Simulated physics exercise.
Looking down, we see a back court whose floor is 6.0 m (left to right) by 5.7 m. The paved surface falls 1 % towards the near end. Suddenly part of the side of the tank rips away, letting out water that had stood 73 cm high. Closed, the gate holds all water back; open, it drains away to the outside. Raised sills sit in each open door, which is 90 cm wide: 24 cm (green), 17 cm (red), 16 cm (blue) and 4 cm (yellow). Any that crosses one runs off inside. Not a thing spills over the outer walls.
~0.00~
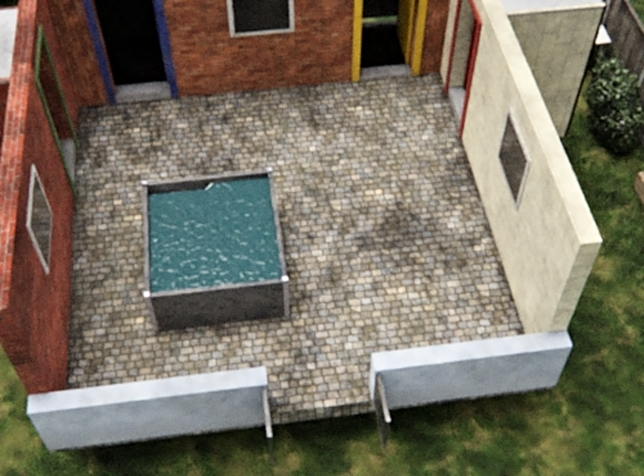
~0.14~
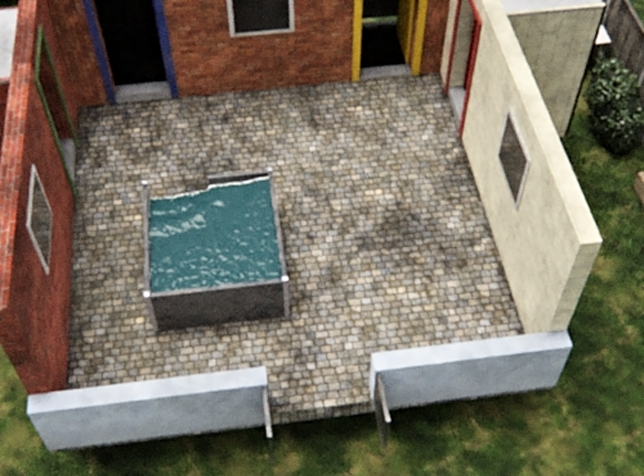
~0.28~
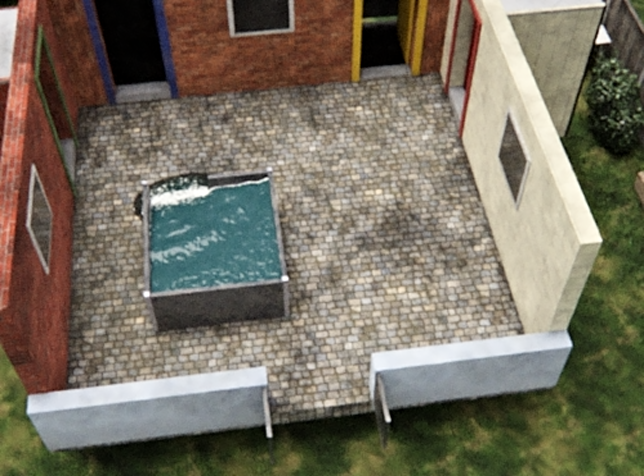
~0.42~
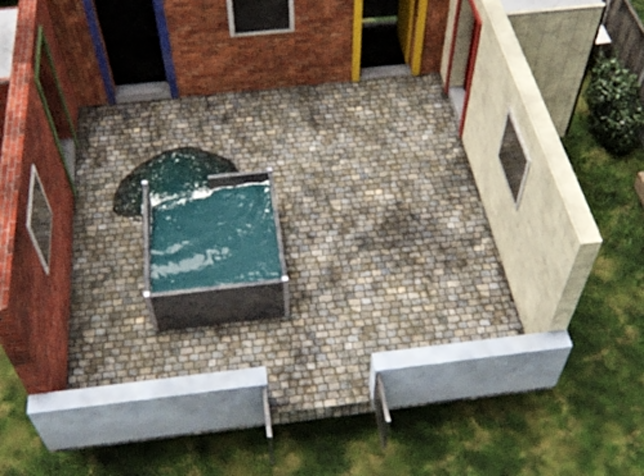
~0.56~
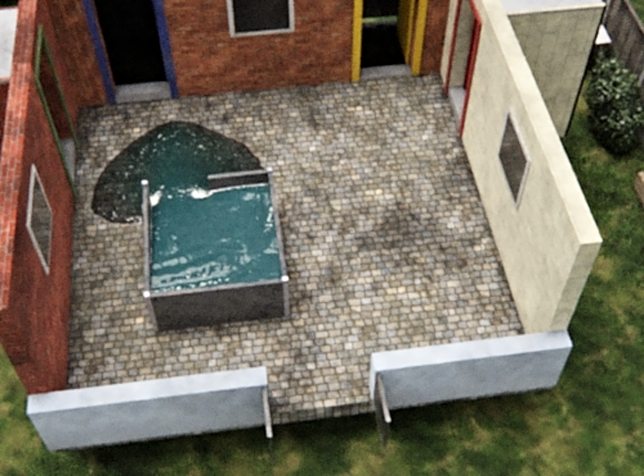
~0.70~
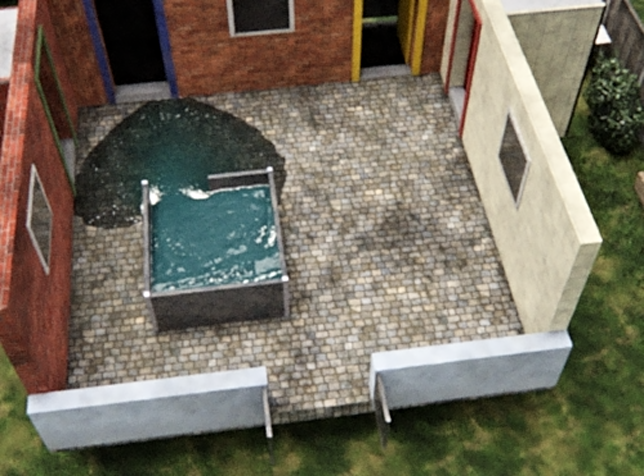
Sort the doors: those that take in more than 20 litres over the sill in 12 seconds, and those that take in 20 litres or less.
Sorted: The green door takes in 20 litres or less; the red door takes in 20 litres or less; the blue door takes in more; the yellow door takes in more.
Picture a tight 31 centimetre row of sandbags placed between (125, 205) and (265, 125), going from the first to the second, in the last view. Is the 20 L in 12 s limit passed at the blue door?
Blue: Within it.
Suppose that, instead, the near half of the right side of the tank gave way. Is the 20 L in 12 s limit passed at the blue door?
So, blue door: Within bounds.
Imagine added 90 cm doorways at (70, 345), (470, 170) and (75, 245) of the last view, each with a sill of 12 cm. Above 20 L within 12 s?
In turn: Short of it, short of it, short of it.
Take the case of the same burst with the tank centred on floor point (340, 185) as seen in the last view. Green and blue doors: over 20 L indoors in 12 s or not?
Measured against the limit, the green door stays within it and the blue door stays within it.
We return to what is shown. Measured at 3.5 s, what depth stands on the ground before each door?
Readings (cm): Green = 19; red = 14; blue = 18; yellow = 4.
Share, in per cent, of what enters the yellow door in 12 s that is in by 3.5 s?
Roughly 0 percent is in by then.
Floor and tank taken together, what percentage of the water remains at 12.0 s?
Share still there: About 86 %.
After 1.4 s water covers 25 % of the floor and is deepest (44 cm) near (78, 117); green door 22 cm at the sill, 0 L in, red door not reached, blue door 31 cm at the sill, 25 L in, yellow door not reached.
After 2.2 s water covers 30 % of the floor and is deepest (33 cm) near (156, 101); green door 17 cm at the sill, 0 L in, red door not reached, blue door 32 cm at the sill, 82 L in, yellow door 3 cm at the sill, 0 L in.
After 3.5 s water covers 45 % of the floor and is deepest (22 cm) near (147, 150); green door 19 cm at the sill, 0 L in, red door 14 cm at the sill, 0 L in, blue door 18 cm at the sill, 130 L in, yellow door 4 cm at the sill, 0 L in.
After 7.0 s water covers 85 % of the floor and is deepest (16 cm) near (524, 352); green door 11 cm at the sill, 0 L in, red door 11 cm at the sill, 0 L in, blue door 10 cm at the sill, 135 L in, yellow door 6 cm at the sill, 14 L in.
After 12.0 s water covers 95 % of the floor and is deepest (12 cm) near (66, 421); green door 6 cm at the sill, 0 L in, red door 6 cm at the sill, 0 L in, blue door 5 cm at the sill, 135 L in, yellow door 5 cm at the sill, 44 L in.
